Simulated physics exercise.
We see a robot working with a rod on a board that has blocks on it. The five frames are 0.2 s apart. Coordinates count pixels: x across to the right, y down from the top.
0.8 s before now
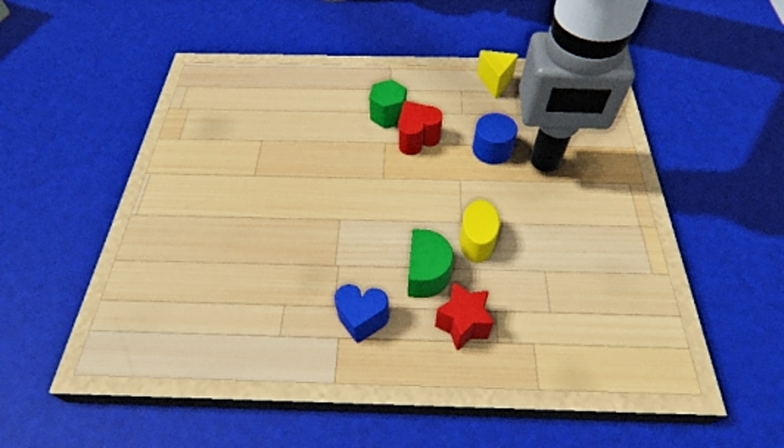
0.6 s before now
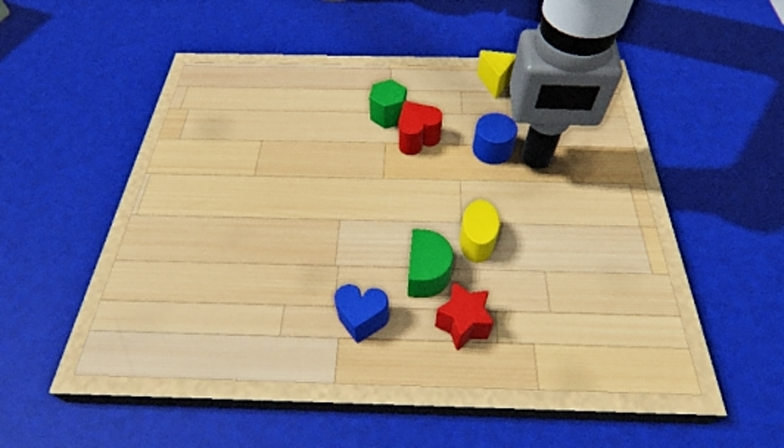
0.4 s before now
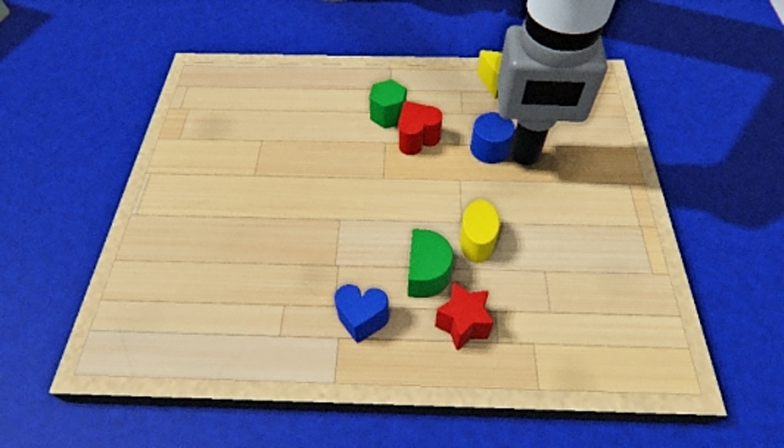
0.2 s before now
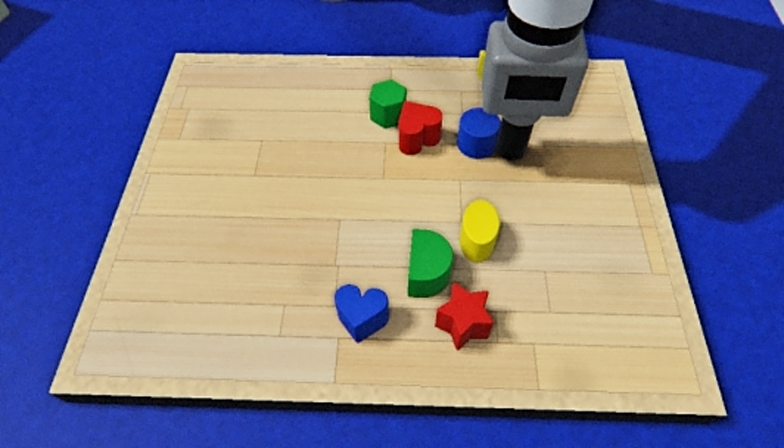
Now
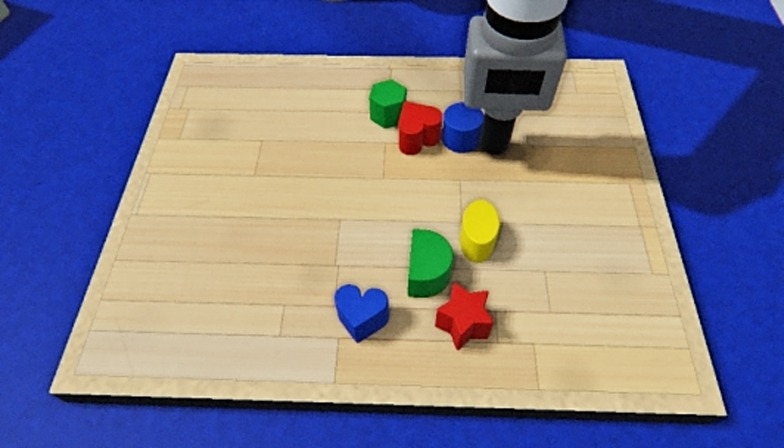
The clip shows a robot's dark rod moving left across a wooden board of colourful blocks, meeting the blue circular block and pushing it a short way left, up beside the red heart, while the other blocks stay still.
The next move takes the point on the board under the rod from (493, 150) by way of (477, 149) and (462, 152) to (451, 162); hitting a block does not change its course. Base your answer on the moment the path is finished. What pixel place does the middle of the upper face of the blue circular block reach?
I think it will end close to (443, 108).
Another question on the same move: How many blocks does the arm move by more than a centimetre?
I expect two blocks to move.
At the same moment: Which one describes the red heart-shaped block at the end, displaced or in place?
Here the red heart-shaped block moves off its spot.
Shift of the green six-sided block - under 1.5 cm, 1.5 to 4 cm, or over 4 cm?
If I had to pick, the green six-sided block travels less than 1.5 cm here.
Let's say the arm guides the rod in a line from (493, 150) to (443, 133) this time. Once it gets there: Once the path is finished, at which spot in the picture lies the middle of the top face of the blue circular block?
My estimate: (419, 93).
The first path, step by step. Halfway along, rod (470, 143); red heart-shaped block (405, 114), turned 40° anticlockwise; blue circular block (446, 108).
At the end, rod (452, 155); green six-sided block (385, 90); red heart-shaped block (404, 113), turned 50° anticlockwise; blue circular block (443, 108).
